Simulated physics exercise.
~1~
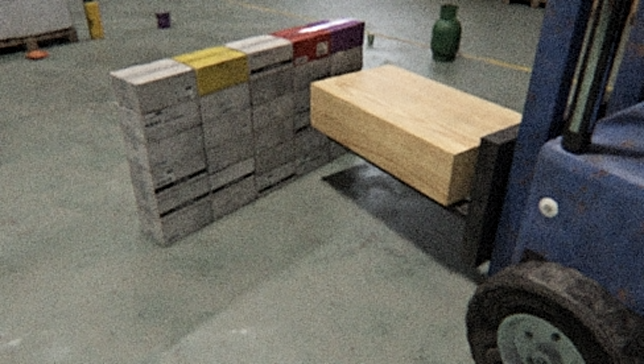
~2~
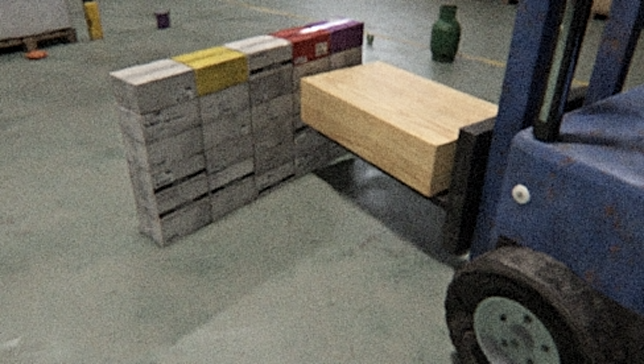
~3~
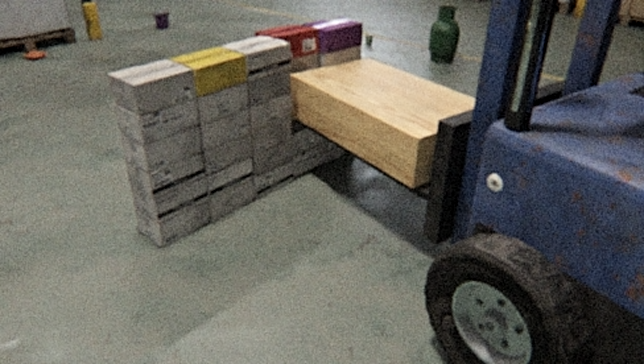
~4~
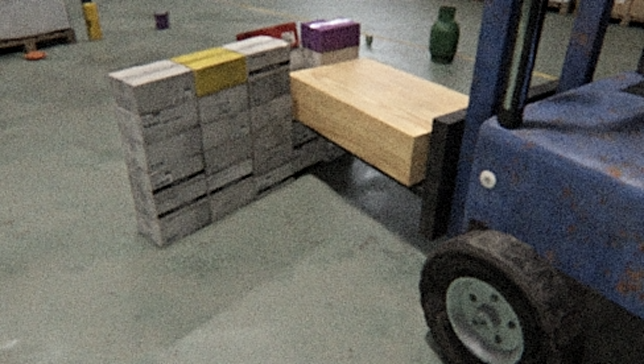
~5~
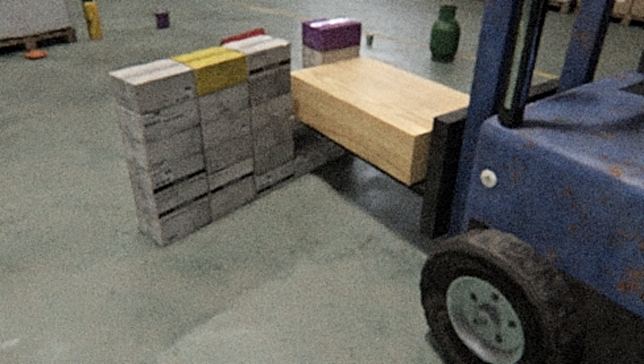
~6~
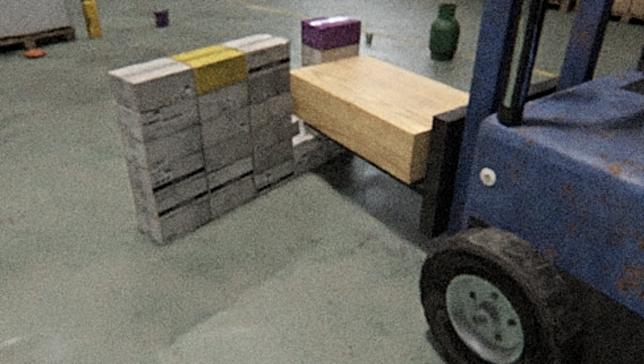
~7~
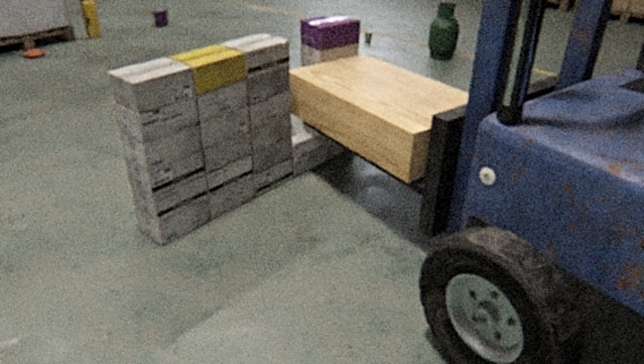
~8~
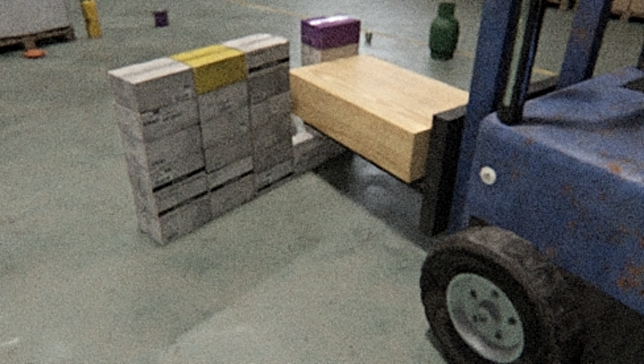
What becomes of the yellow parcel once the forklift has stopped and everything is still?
The yellow parcel stays up, still resting in its place on top of the part of the wall left standing.
